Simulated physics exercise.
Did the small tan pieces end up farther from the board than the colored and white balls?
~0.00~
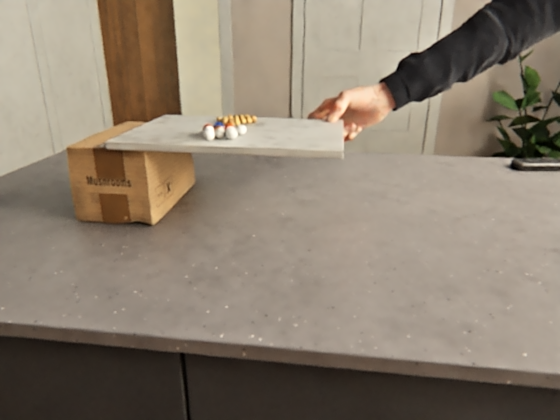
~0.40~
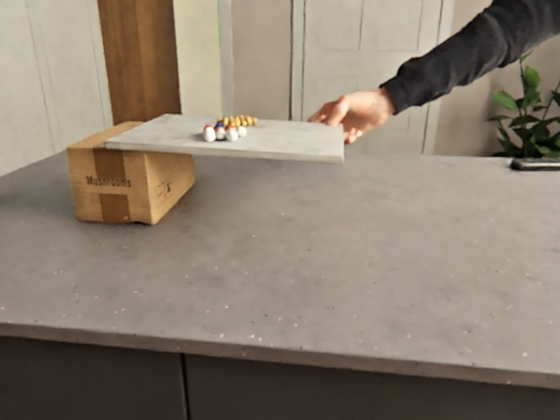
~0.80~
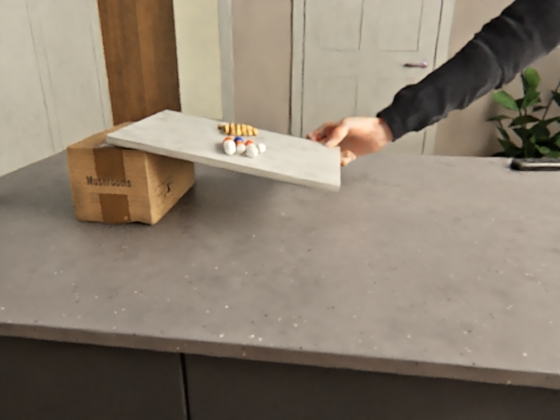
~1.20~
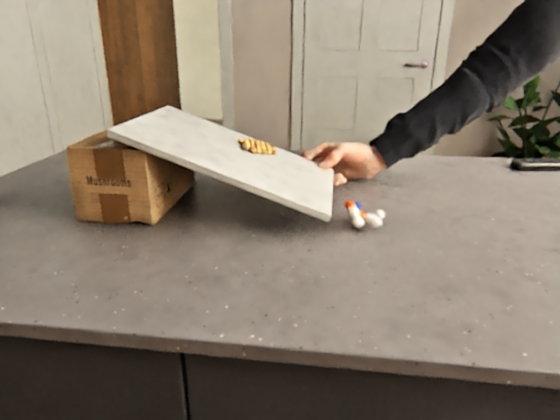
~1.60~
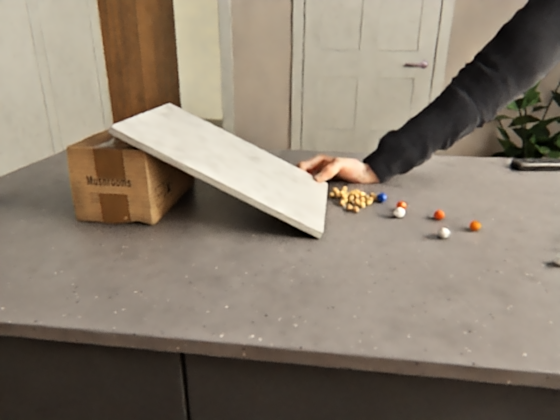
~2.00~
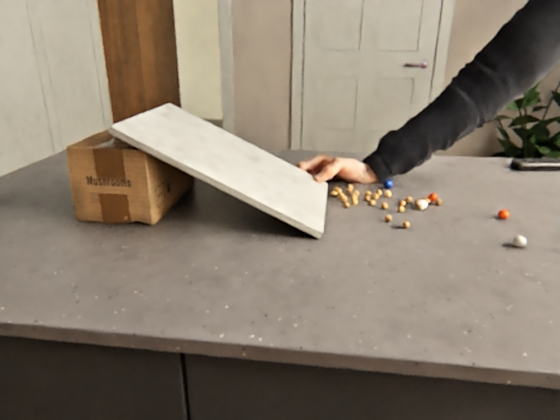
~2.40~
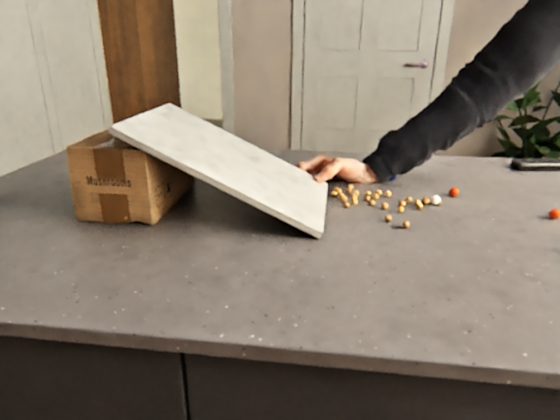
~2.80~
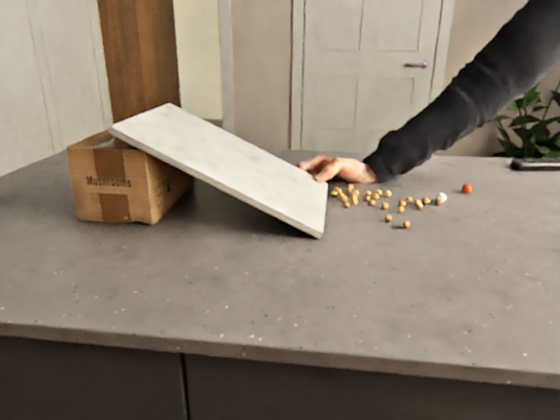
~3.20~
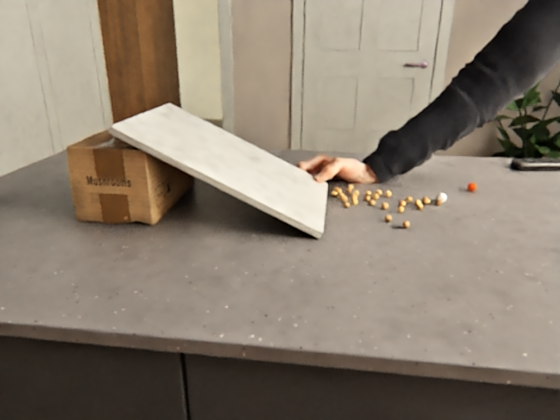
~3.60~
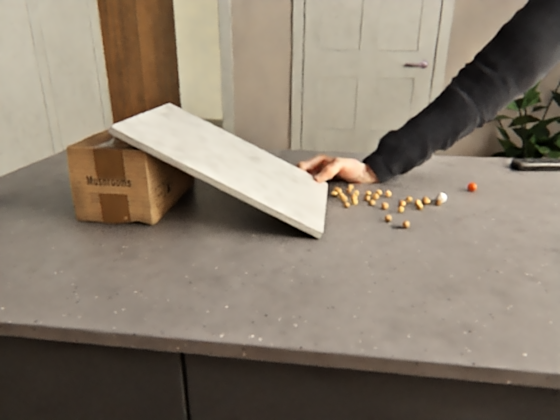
No, the tan pieces came to rest close to the board's lower end, while the colored and white balls in front went farther to the right.
